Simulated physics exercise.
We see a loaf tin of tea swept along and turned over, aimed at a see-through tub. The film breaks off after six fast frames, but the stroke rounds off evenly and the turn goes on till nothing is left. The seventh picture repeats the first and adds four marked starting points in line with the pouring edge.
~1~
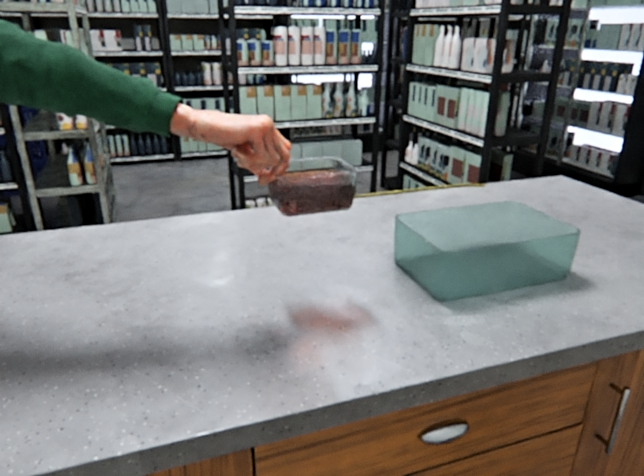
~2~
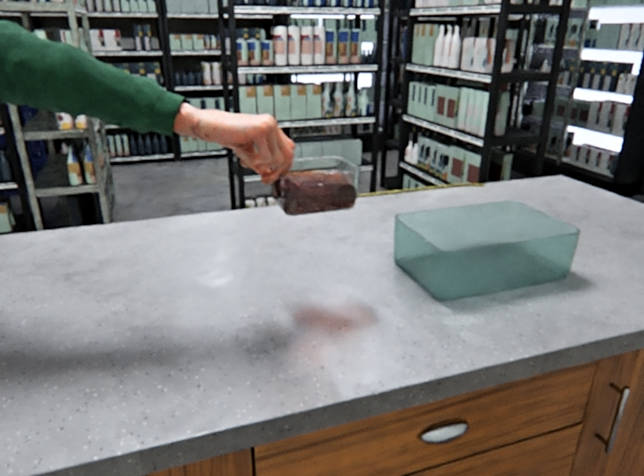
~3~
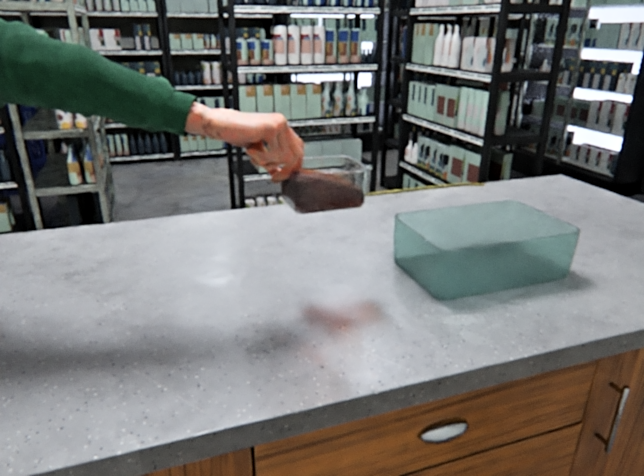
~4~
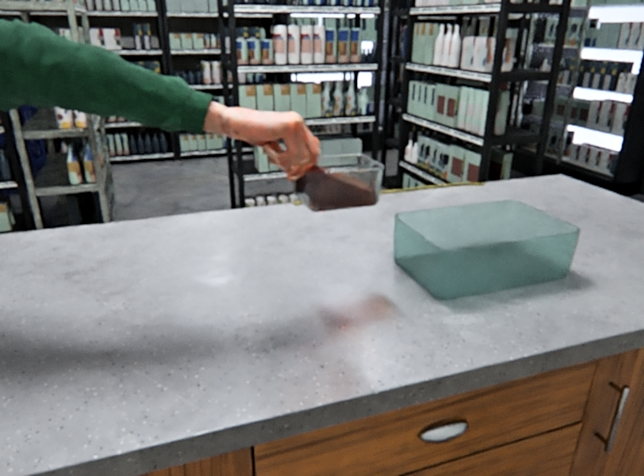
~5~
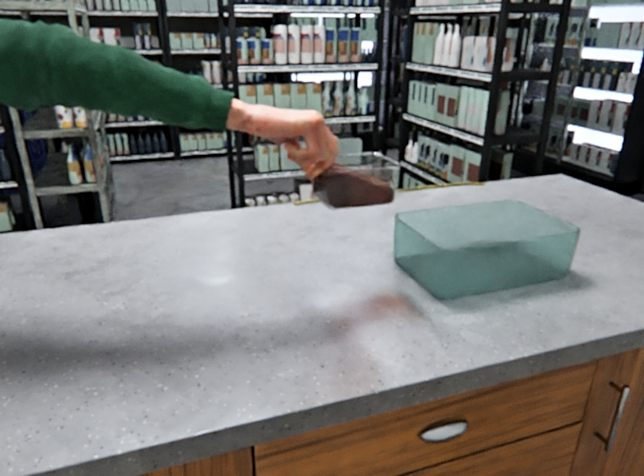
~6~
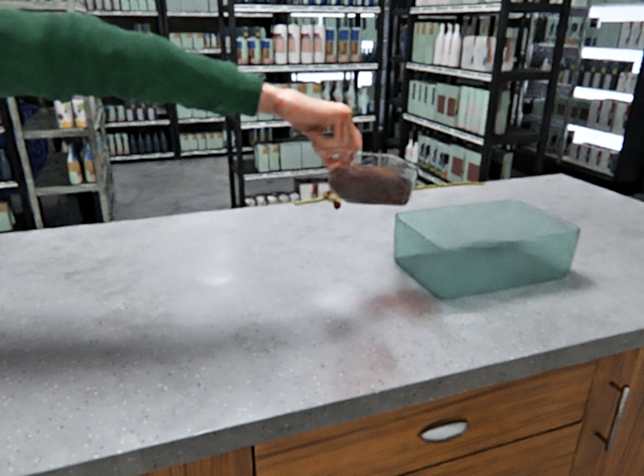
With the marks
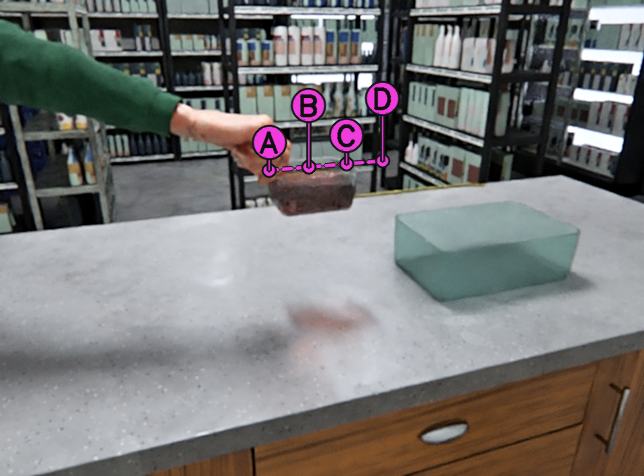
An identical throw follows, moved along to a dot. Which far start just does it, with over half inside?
B.
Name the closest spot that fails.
Spot A.
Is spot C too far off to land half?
No, that is safe.
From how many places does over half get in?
Three of them.
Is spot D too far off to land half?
No.
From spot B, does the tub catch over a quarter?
Yes, it does.
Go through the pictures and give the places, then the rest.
Upright, lip at (346, 163); tub from (433, 300) to (565, 276); nothing has left yet.
Upright, lip at (349, 163); nothing has left yet.
Upright, lip at (358, 162); nothing has left yet.
Upright, lip at (372, 160); tea is over the rim, down to (298, 166).
Upright, lip at (389, 159); tea is over the rim, down to (316, 177).
Tipped about 8°, lip at (407, 162); tea is over the rim, down to (336, 203).
On the marked copy, A at (269, 170); B at (308, 167); C at (346, 163); D at (382, 160).
For spot A, about 24 % lands in the tub, 72 % falls short and 4 % goes beside or beyond.
For spot B, about 70 % lands in the tub, 27 % falls short and 3 % goes beside or beyond.
For spot C, about 91 % lands in the tub, 5 % falls short and 4 % goes beside or beyond.
For spot D, about 89 % lands in the tub, 2 % falls short and 8 % goes beside or beyond.
